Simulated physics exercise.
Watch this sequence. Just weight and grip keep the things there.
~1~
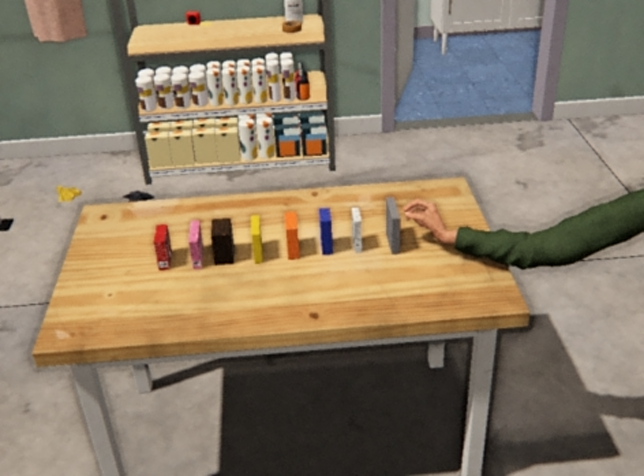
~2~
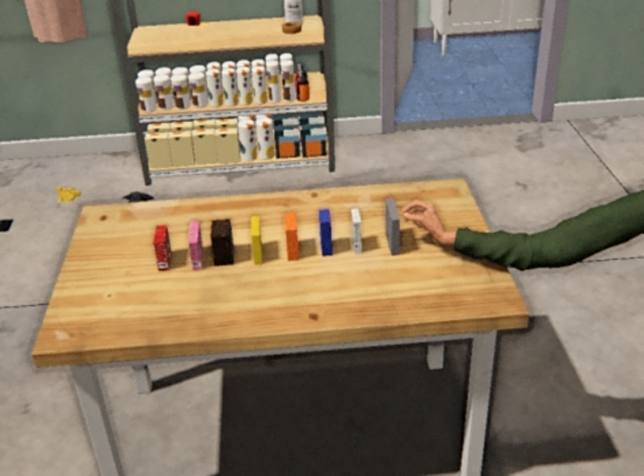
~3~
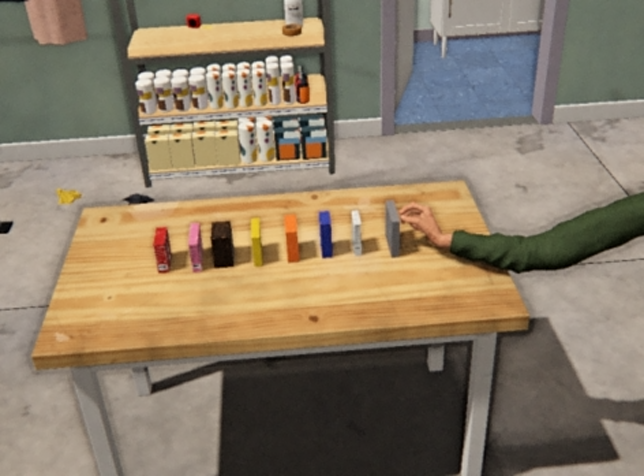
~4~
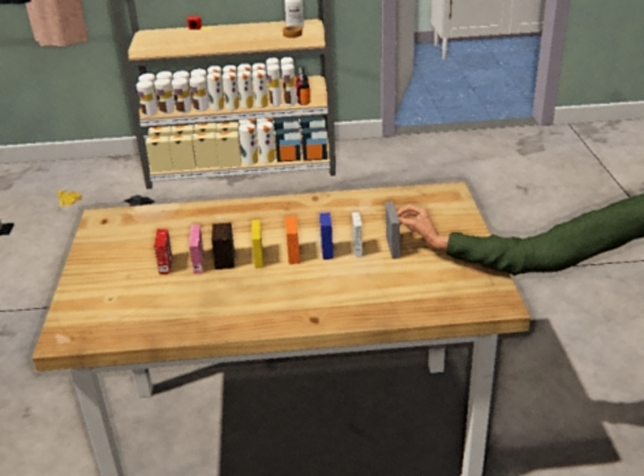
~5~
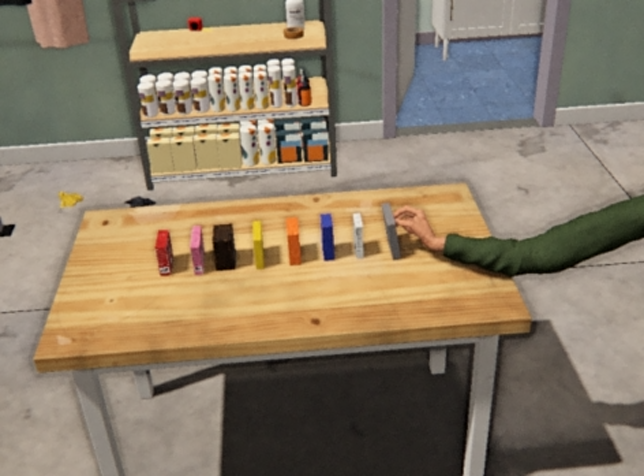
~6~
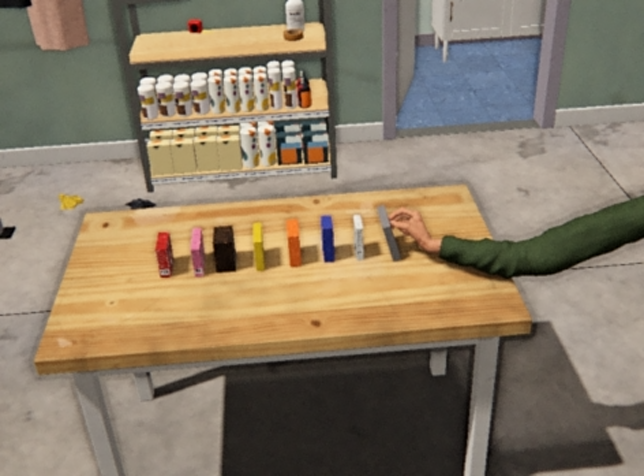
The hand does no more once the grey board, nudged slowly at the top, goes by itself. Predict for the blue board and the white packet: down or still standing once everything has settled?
Once it settles - blue board: Down, white packet: Down.
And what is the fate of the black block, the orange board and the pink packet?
The black block remains standing; the orange board goes down; the pink packet remains standing.
Then, 0.30 s later than the last frame, grey board 76° over; white packet tilted by 52° near (339, 243); blue board tilted by 28° near (317, 240).
Then, 0.50 s later than the last frame, grey board 79° over; white packet tilted by 68° near (336, 247); blue board tilted by 66° near (306, 247); orange board tilted by 55°.
When it is over, lying over on the table, white packet, blue board, yellow board and orange board; the other 2 as before. End places, in pixels of the last picture, blue board near (305, 248), white packet near (336, 247).
